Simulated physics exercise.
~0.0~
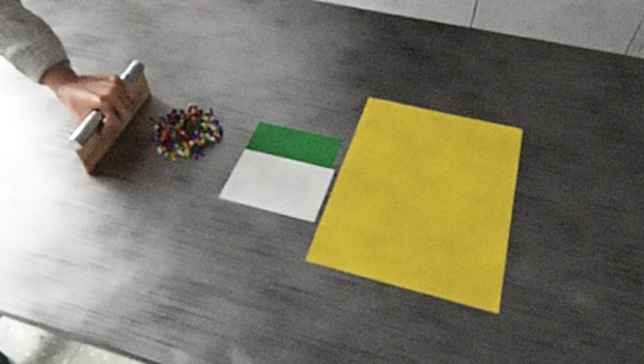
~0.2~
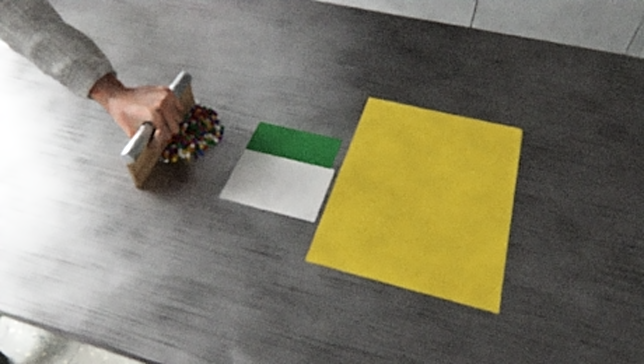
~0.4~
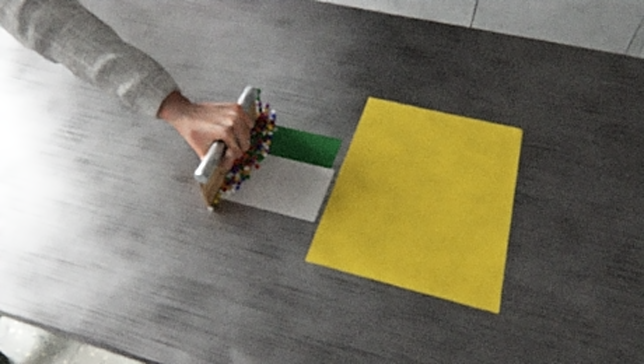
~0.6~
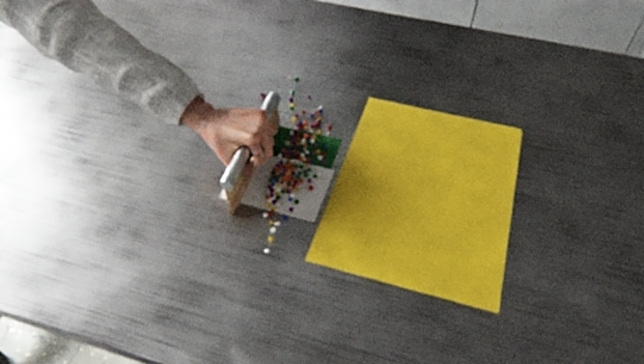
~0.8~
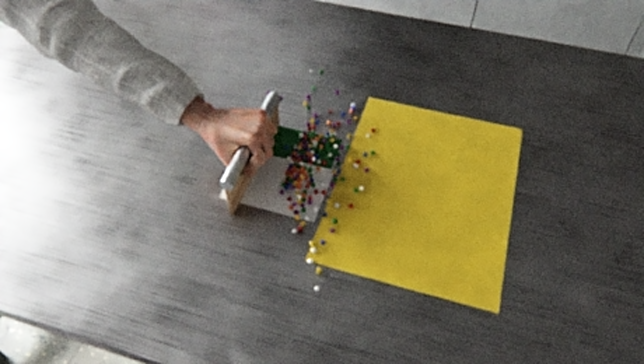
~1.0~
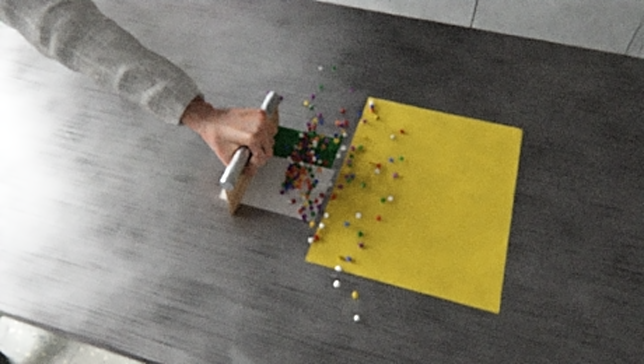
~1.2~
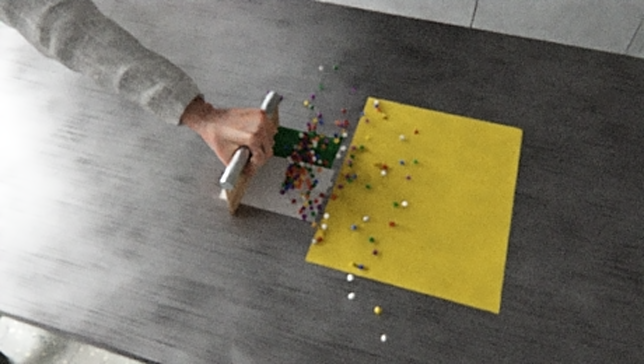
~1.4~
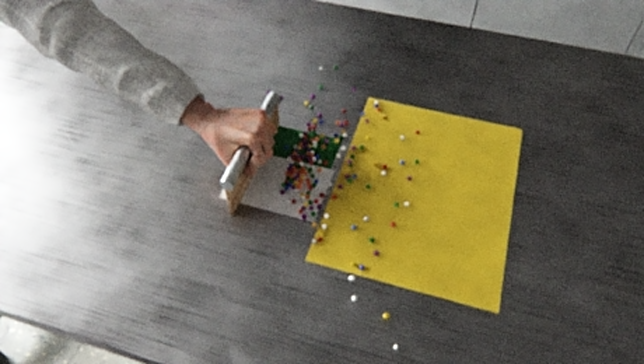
In this clip, a hand pushes a scraper rightwards across a dark tabletop, driving a pile of small multicoloured beads onto green and white mats, then stops. The beads keep sliding and spread out, ending scattered over the green, white and yellow mats, with some on the bare table.
